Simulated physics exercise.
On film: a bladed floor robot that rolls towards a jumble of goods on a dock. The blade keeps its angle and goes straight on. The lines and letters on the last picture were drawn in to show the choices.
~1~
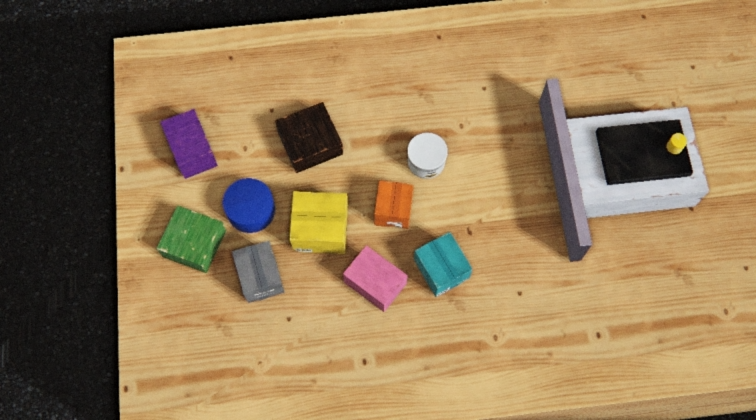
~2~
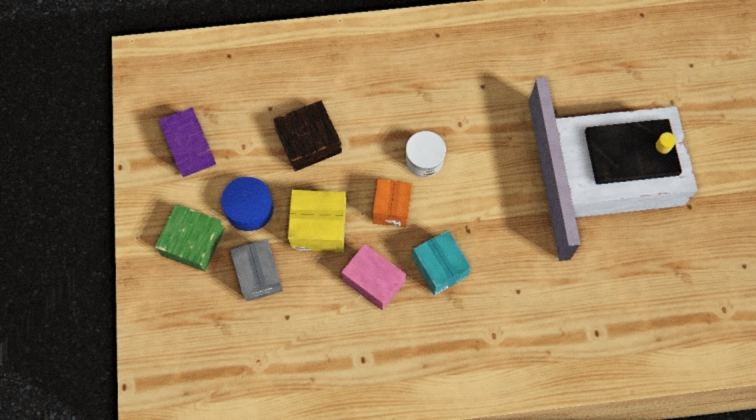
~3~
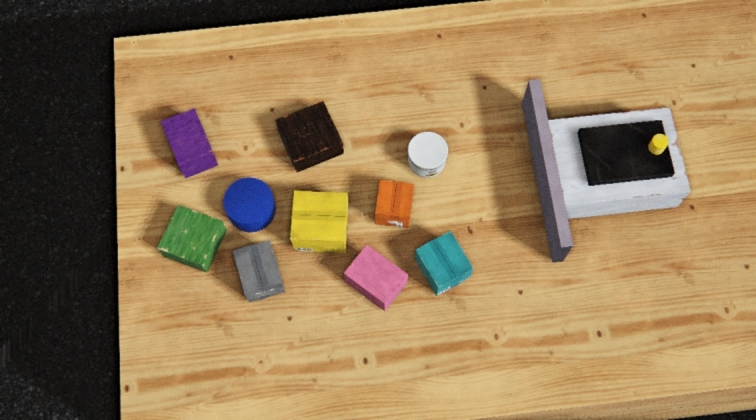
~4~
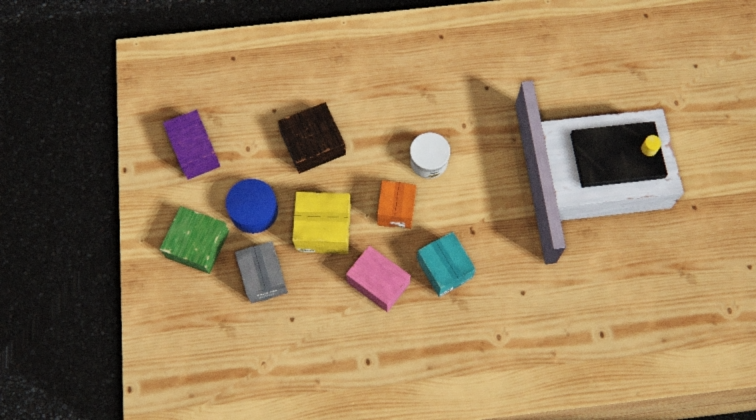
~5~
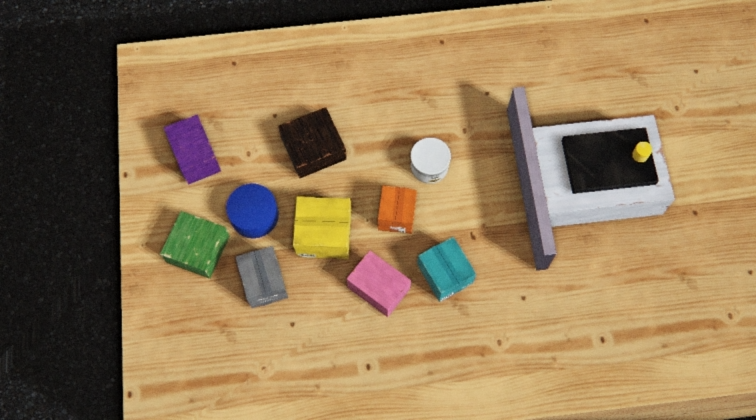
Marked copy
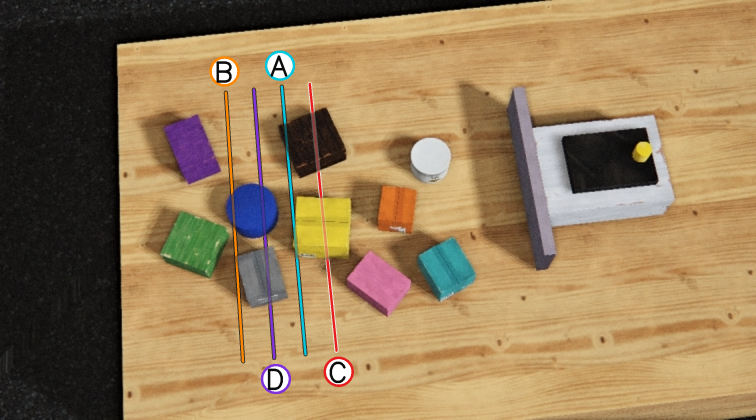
A white and black bladed robot crept slowly left across a wooden surface, closing a little of the gap to a scattered group of colourful boxes and round containers, which stayed where they were.
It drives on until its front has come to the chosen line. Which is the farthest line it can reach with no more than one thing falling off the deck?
It should halt at B.
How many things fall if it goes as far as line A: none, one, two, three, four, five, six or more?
In all, none.
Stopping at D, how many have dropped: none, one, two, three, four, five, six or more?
In all, none.
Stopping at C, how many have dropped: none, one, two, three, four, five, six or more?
In all, none.
On the marked copy, A at (293, 213); B at (234, 220); C at (322, 210); D at (264, 216).
Taking B. A third of the way, robot (495, 172); pink crate (365, 287); turquoise box (409, 282).
Two thirds of the way, robot (388, 184); green crate (189, 244); blue canister (211, 200).
When it is over, robot (303, 193); green crate (119, 245); grey box (132, 300); none fallen.
As for the rest, A is within the limit but short; C is within the limit but short; D is within the limit but short.
